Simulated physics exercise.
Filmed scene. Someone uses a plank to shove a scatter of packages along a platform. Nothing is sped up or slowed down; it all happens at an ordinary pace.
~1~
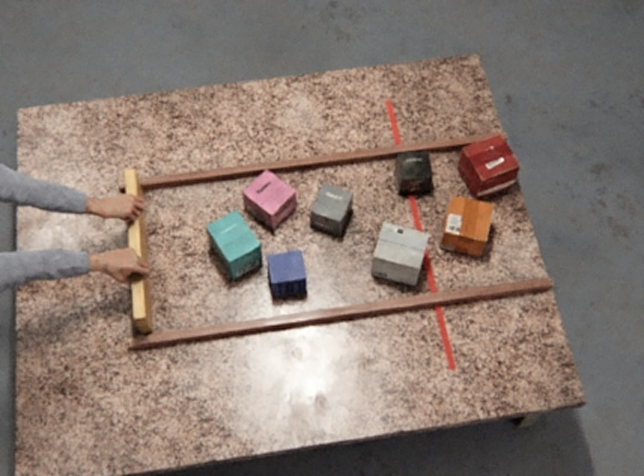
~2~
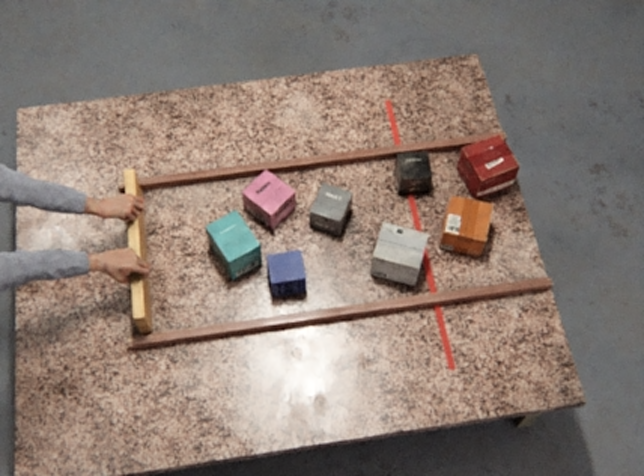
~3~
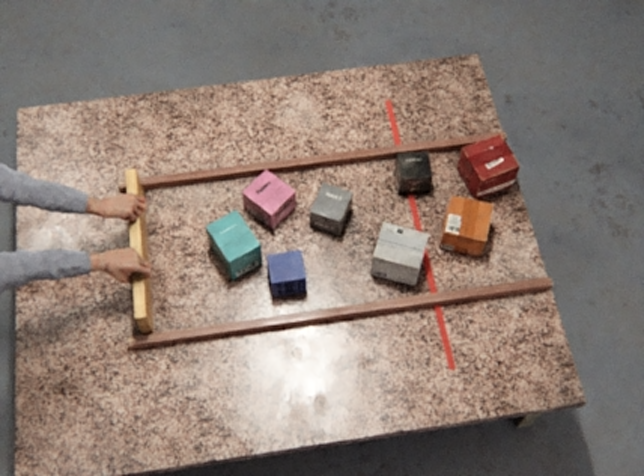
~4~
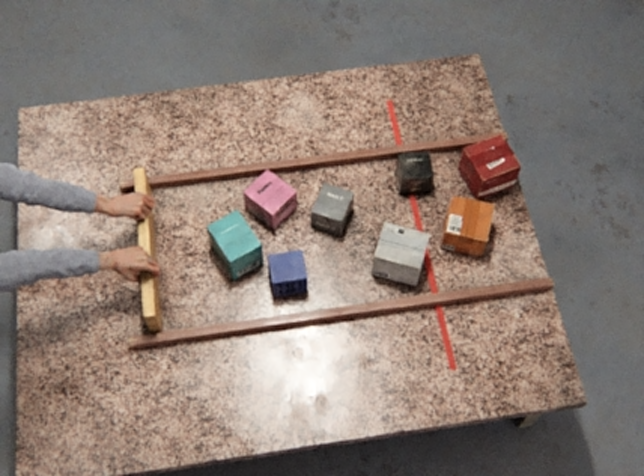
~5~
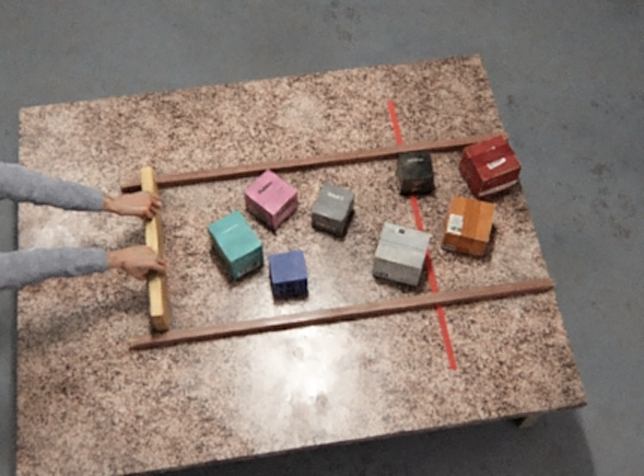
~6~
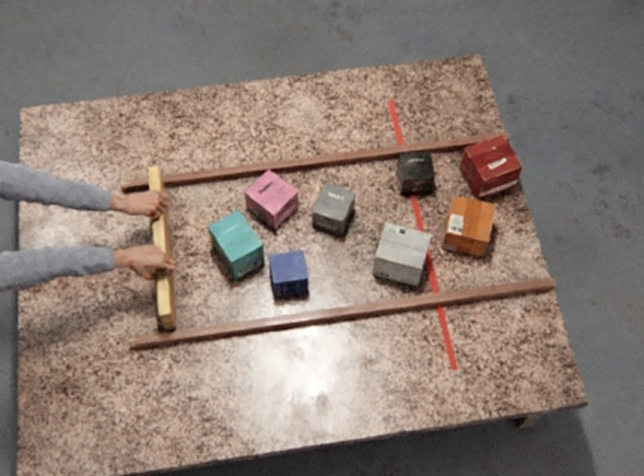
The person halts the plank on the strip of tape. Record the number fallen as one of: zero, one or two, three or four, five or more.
Number fallen: Zero.
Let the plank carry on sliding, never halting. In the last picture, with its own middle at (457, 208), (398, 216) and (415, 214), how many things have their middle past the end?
Respectively, 2, 0 and 0.
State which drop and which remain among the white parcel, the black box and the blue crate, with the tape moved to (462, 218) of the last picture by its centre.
Lab note: White parcel is safe; black box is safe; blue crate is safe.
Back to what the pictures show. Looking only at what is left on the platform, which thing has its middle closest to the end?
The orange parcel, that one.
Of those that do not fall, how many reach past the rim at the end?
It comes to 2.
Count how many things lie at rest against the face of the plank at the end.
3 end up touching it.
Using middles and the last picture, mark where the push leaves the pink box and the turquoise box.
The pink box comes to rest at (428, 166), and the turquoise box comes to rest at (440, 216).
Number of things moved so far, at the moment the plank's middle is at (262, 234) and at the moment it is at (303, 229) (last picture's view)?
It comes to 2 for the first spot, 4 for the other.
A little later, none off yet; red parcel at rest near (490, 168); orange parcel at rest near (468, 226); black box at rest near (416, 173).
Next, none off yet; red parcel at rest near (490, 168); orange parcel shifted a little near (481, 223); black box shifted about its own width near (440, 166).
When it is over, the number that fall off is zero.
